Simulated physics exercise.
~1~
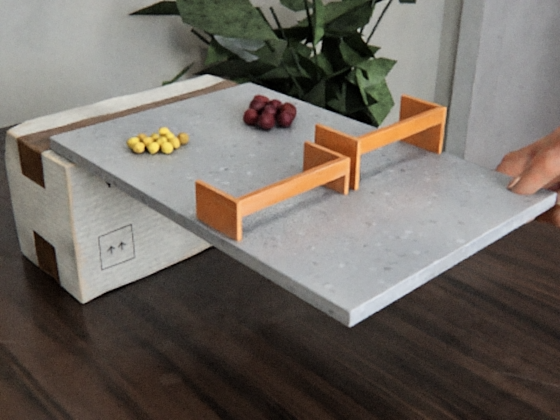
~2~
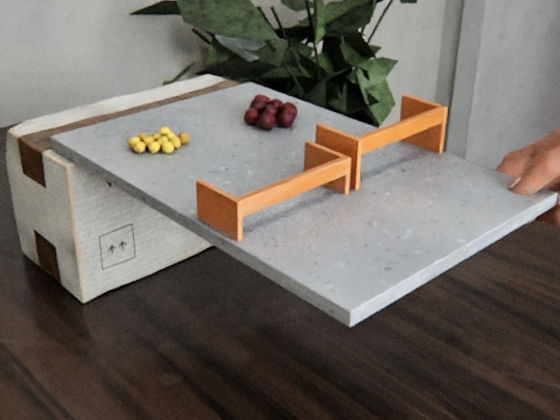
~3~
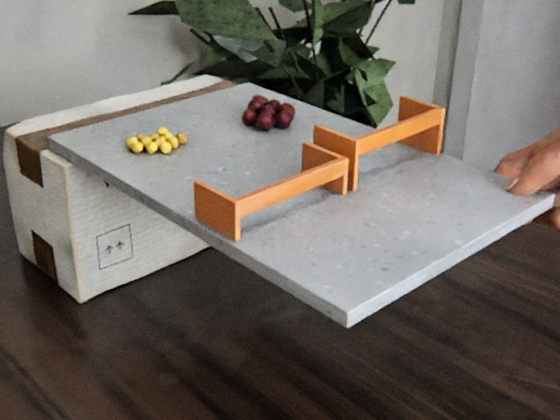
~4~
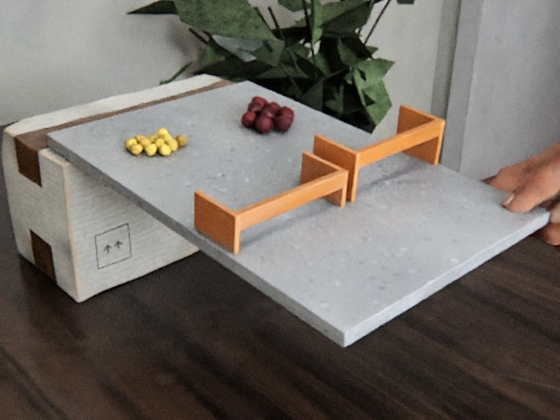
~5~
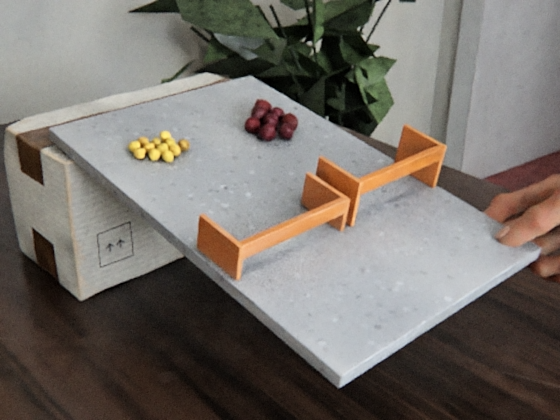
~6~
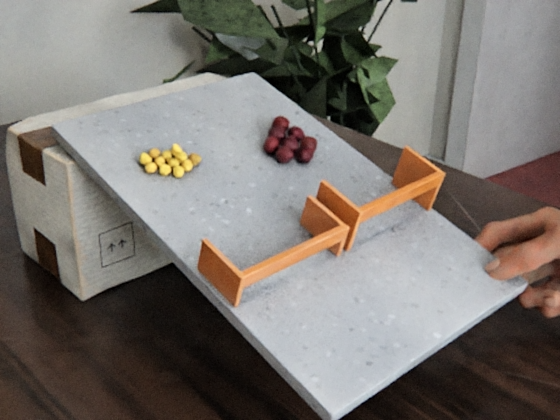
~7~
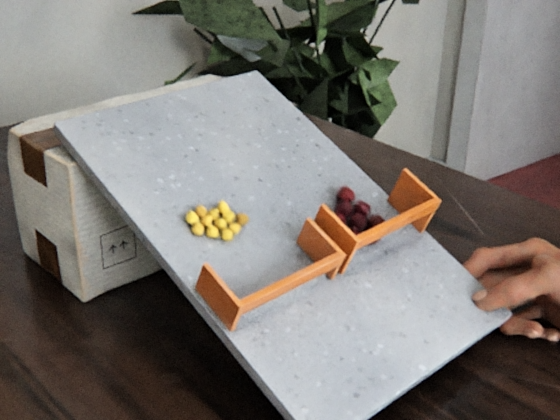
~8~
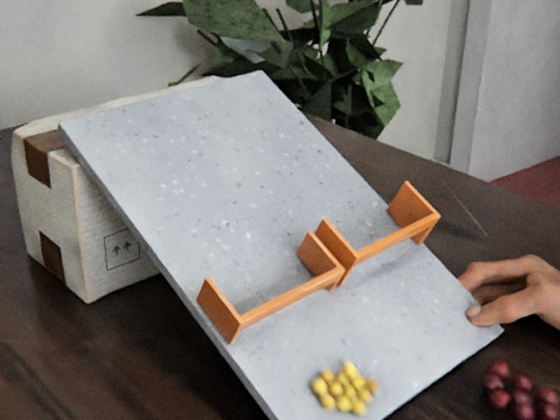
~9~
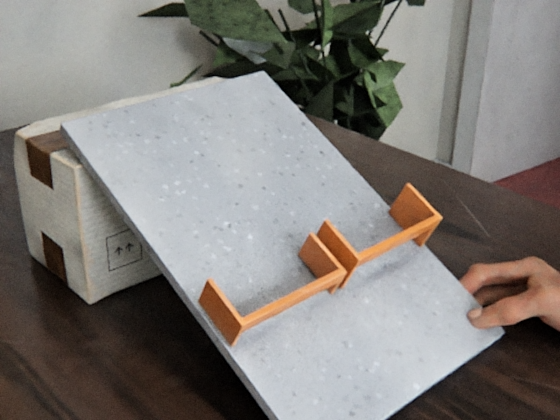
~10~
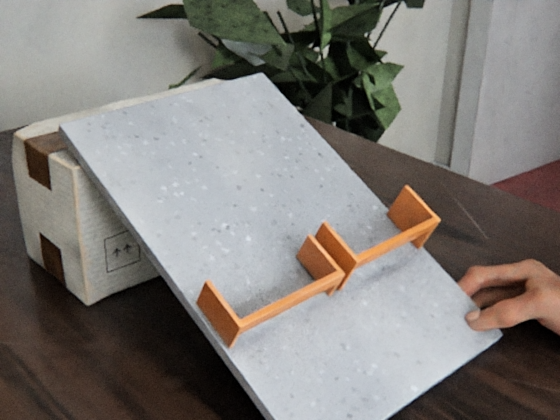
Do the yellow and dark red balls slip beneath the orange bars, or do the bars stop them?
Both clusters slip beneath the orange bars. The yellow balls and the dark red balls carry on down past them, and none are left behind the bars.
A speckled grey board leaning on a box tilted steeply as a hand lowered its free end, and the clusters of dark red and yellow balls slid down beneath the orange bars and out of sight, leaving only the bars on the resting board.
